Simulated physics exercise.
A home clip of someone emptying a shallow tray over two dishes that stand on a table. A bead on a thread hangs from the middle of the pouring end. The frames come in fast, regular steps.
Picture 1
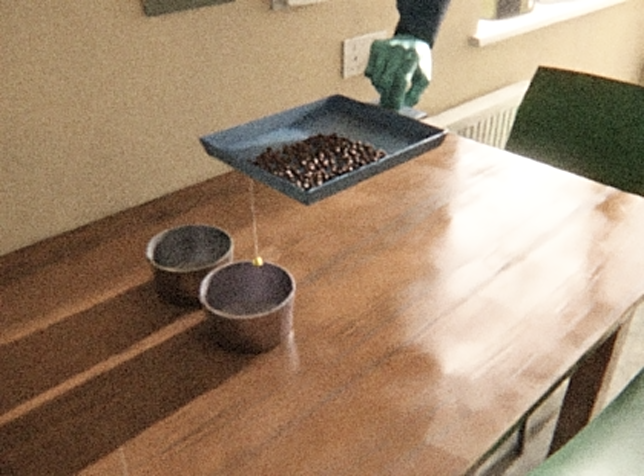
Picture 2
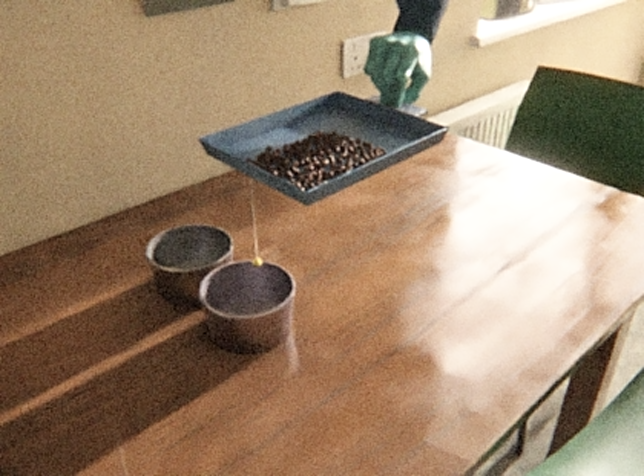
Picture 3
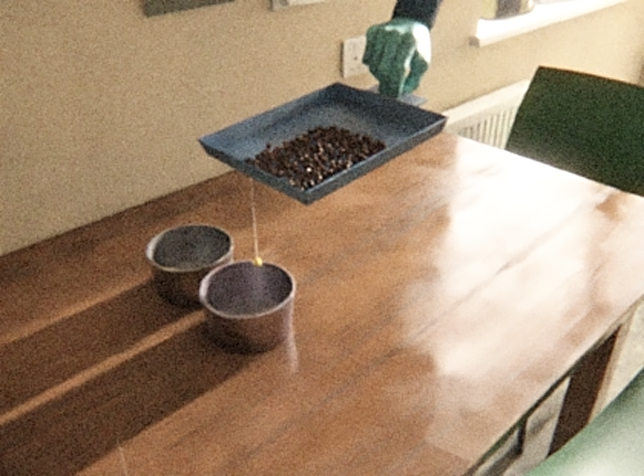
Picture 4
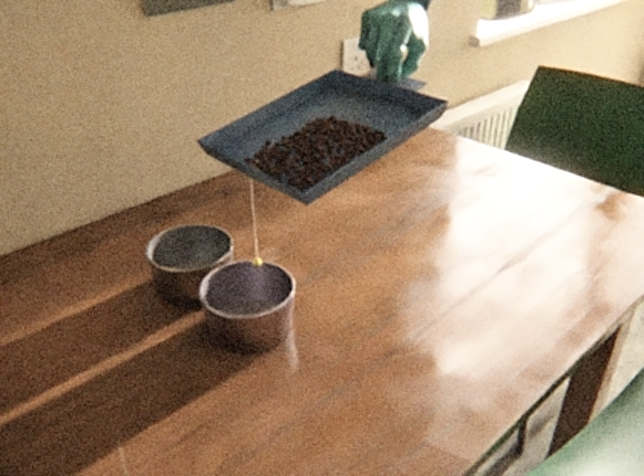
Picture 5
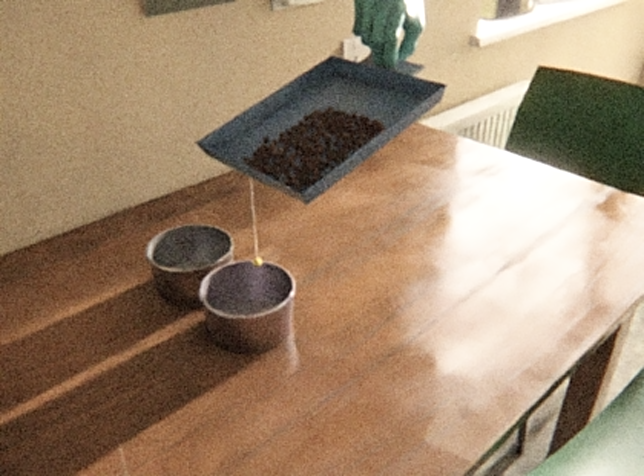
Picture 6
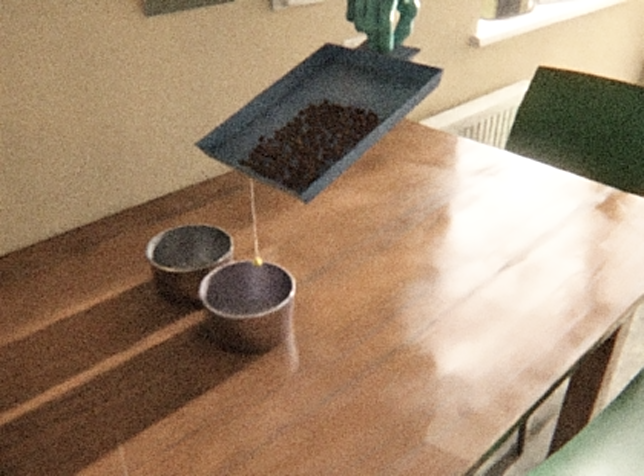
A blue tray holding a heap of small dark brown berries is held by a green-gloved hand above a glossy wooden table, seen from above at an angle. Two round metal dishes stand below at left, near a beige wall, with a thread and bead hanging from the tray and green chairs at right. The hand steadily lifts the tray's far end, and the berries shift slightly toward its lower edge, while the camera stays still.
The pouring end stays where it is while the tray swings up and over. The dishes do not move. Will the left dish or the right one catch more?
The right one ends fuller.
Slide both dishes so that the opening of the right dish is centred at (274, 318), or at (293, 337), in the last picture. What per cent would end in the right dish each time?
In turn 30 and 10 in a hundred.
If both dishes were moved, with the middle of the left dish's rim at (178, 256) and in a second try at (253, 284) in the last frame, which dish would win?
The first try: The right dish. The second: Left.
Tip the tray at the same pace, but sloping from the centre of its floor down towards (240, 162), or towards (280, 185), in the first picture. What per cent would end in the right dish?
First some 10, then 20 per cent.
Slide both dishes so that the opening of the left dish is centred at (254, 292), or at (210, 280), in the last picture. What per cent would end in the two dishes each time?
Near 50 % and 90 %.
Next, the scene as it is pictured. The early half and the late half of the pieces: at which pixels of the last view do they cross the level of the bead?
The first part at (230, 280); the rest at (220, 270).
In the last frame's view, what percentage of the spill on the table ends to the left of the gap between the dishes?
Close to 60 per cent.
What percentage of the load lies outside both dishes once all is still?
Close to 30 per cent.
Soon after the last picture, tray tipped steeply; nearly all on the tray; a stray few in the right dish; a stray few in the air.
A little later, tray tipped past a quarter turn; a small part on the tray; about a third in the right dish; a small part in the left dish; a small part outside both; about a third in the air.
Later still, tray tipped past a quarter turn; about half in the right dish; about a quarter in the left dish; about a quarter outside both.
At rest, tray tipped past a quarter turn; about half in the right dish; about a quarter in the left dish; about a quarter outside both.
